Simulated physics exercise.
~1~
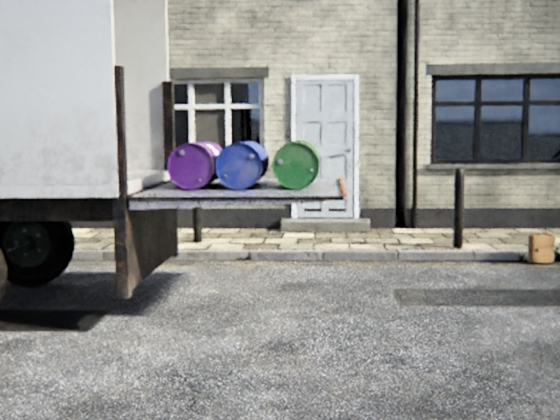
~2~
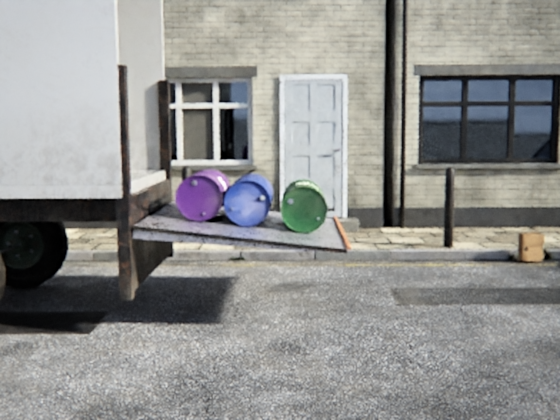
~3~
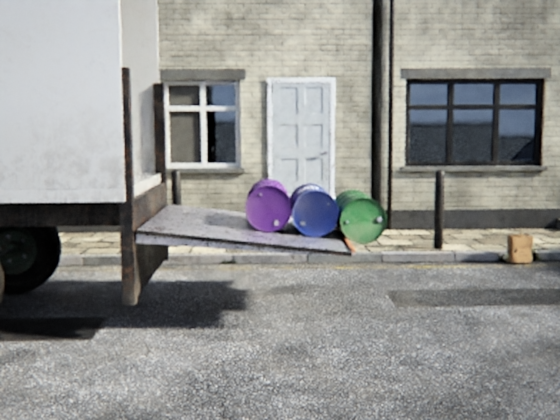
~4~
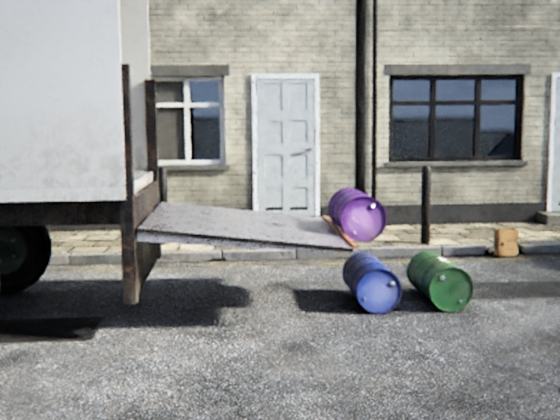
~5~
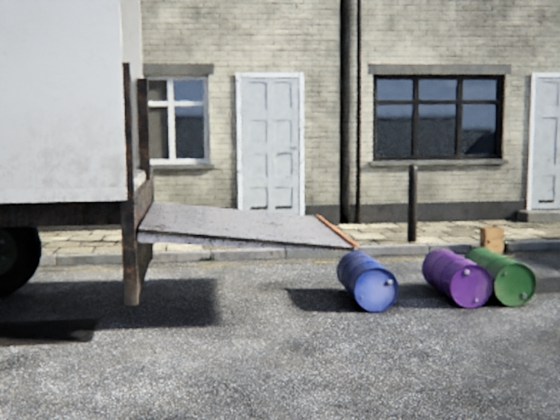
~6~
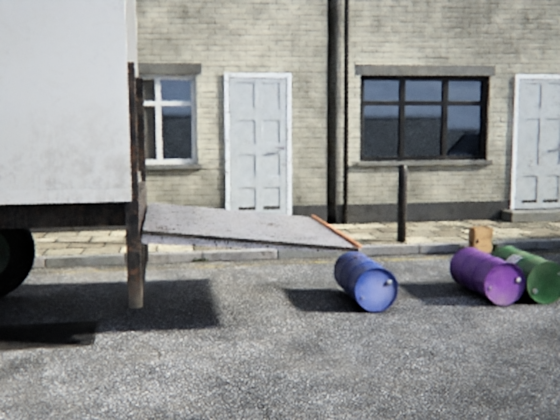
A pale lorry stands at the left of a grey street, seen from across the road, its tail-lift sticking out to the right before a brick building. Purple, blue and green drums lie on the plate in that order from left to right. The plate tips down at its outer edge, and the drums roll right towards the orange-edged stop. Green and blue drop to the road first, while purple follows over the edge. Purple lands and rolls right towards green, leaving blue behind near the lift. Finally all three lie on the road, purple and green close together at the right.
